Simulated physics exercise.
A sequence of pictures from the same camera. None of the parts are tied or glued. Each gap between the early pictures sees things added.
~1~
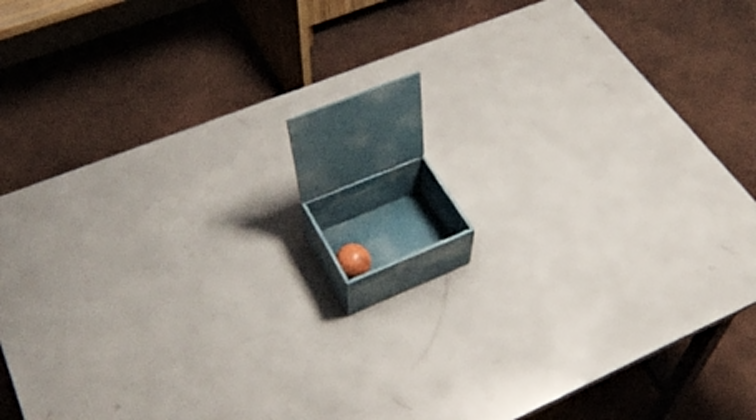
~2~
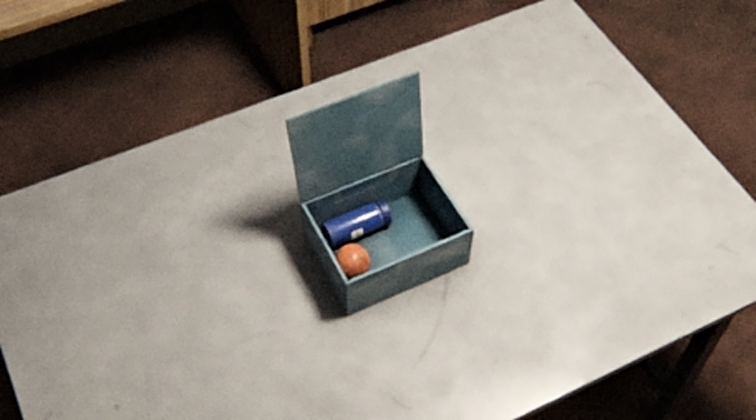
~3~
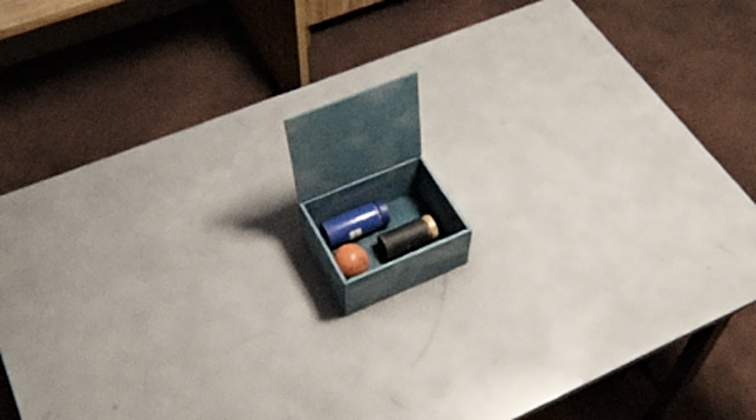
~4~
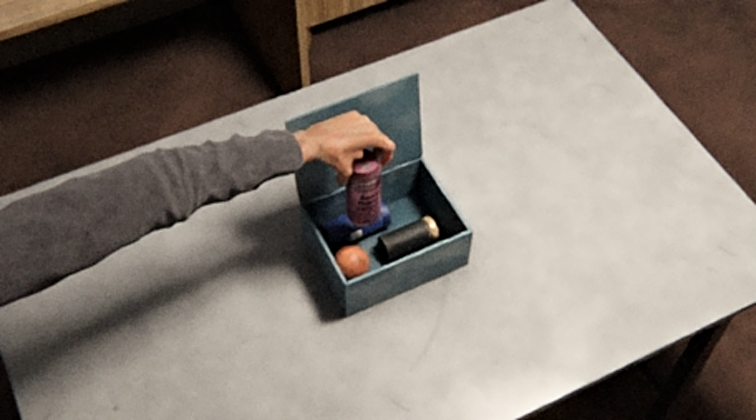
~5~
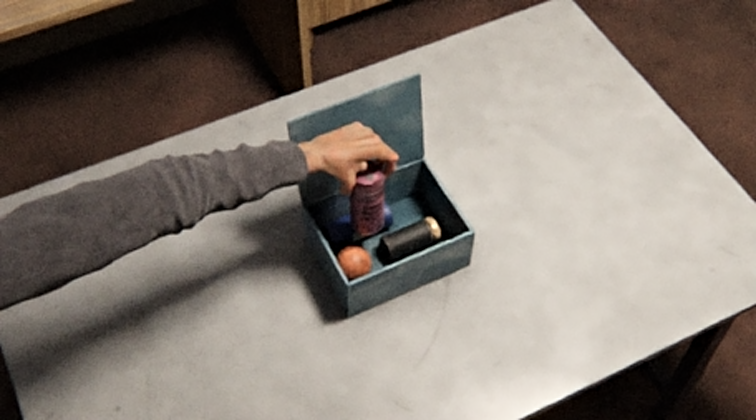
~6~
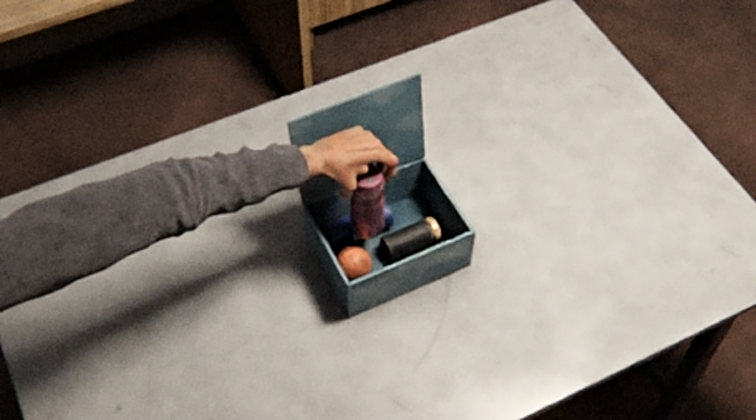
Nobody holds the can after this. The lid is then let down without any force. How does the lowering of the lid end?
Stuck open.
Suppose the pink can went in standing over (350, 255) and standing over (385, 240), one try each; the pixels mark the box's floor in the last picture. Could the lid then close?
Trial 1: Lid lowered. Trial 2: Lid propped open.
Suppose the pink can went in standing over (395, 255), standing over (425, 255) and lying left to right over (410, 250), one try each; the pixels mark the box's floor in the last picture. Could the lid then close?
First try: It stays ajar; second try: It stays ajar; third try: It shuts flat.
Then, 0.90 s past the last view, lid starting down; pink can rocked 57° from its first pose near (369, 241).
Then, 1.60 s past the last view, lid 52° above the rim; pink can rocked 56° from its first pose near (369, 241).
Finally, lid 20° above the rim; down or leaning hard in the box, pink can; the other 3 still in place. Final places as the last picture's camera would see them, pink can near (369, 241).
